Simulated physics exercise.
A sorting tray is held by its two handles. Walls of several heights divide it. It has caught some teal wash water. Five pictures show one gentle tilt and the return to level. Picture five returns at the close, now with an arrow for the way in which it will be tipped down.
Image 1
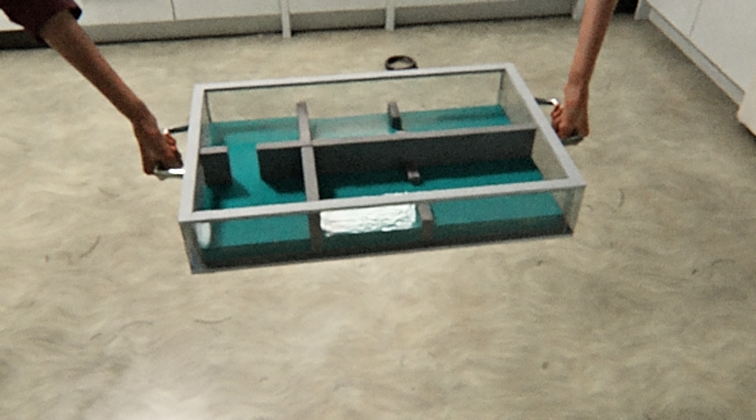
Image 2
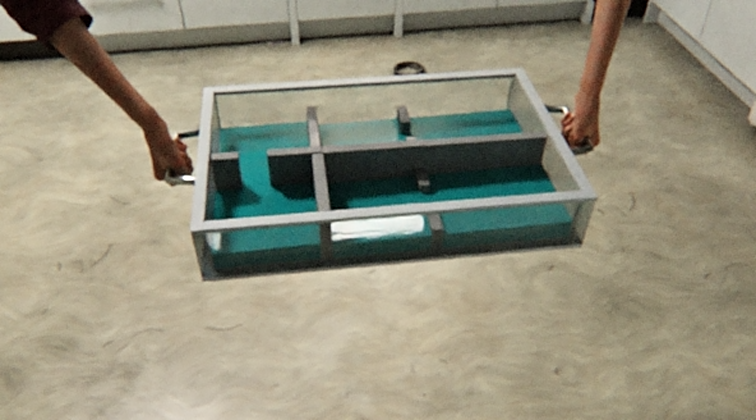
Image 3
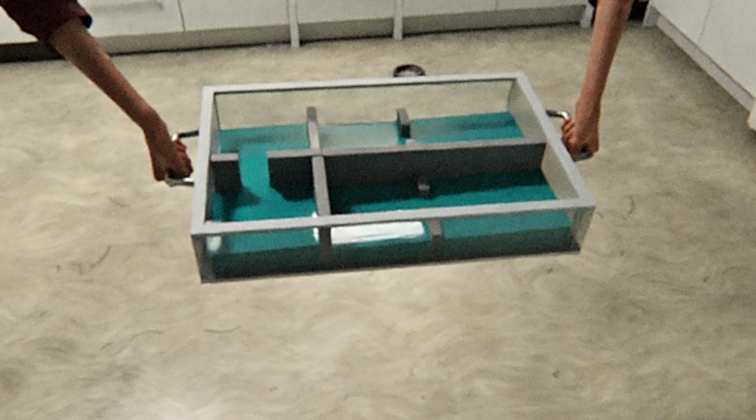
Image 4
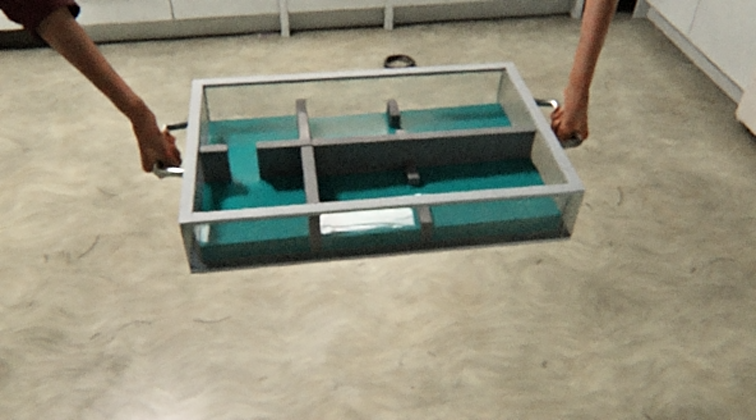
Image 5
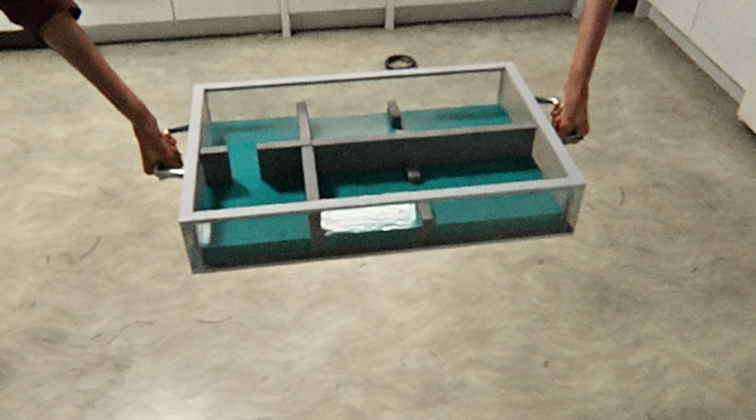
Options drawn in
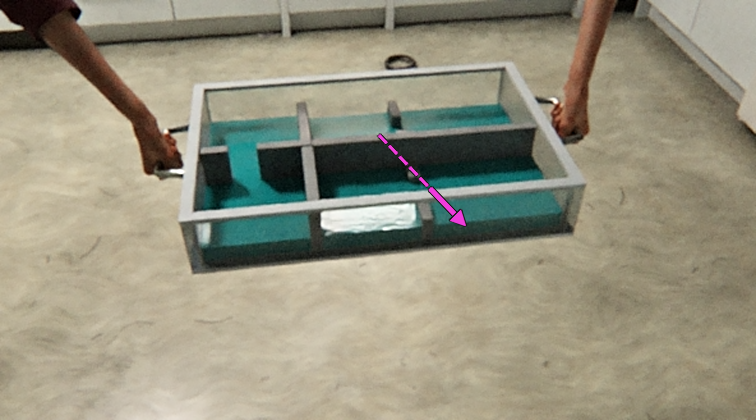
Two hands held a clear, gray-rimmed tray of teal water, divided by dark walls, above a pale floor, shifting it slightly and tipping it gently toward the front right before bringing it back level.
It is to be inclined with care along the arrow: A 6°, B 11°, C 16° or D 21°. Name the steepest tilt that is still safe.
D.
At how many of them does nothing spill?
All four.
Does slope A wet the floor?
No.
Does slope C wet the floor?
No.
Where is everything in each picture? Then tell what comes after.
In the first picture, the tray is level; deepest in the front right bay, at (482, 188), shallowest in the back right.
In the second picture, tipped about 2° down to the front right; no wall is crossed.
In the third picture, tipped about 4° down to the front right; no wall is crossed.
In the fourth picture, tipped about 2° down to the front right; no wall is crossed.
In the fifth picture, the tray is level; deepest in the front middle bay, at (366, 197), shallowest in the back middle.
The arrow ends at (461, 221).
For slope A, nothing spills; the front right bay holds the most.
For slope B, nothing spills; the front left bay holds the most.
For slope C, nothing spills; the front left bay holds the most.
For slope D, nothing spills; the front left bay holds the most.
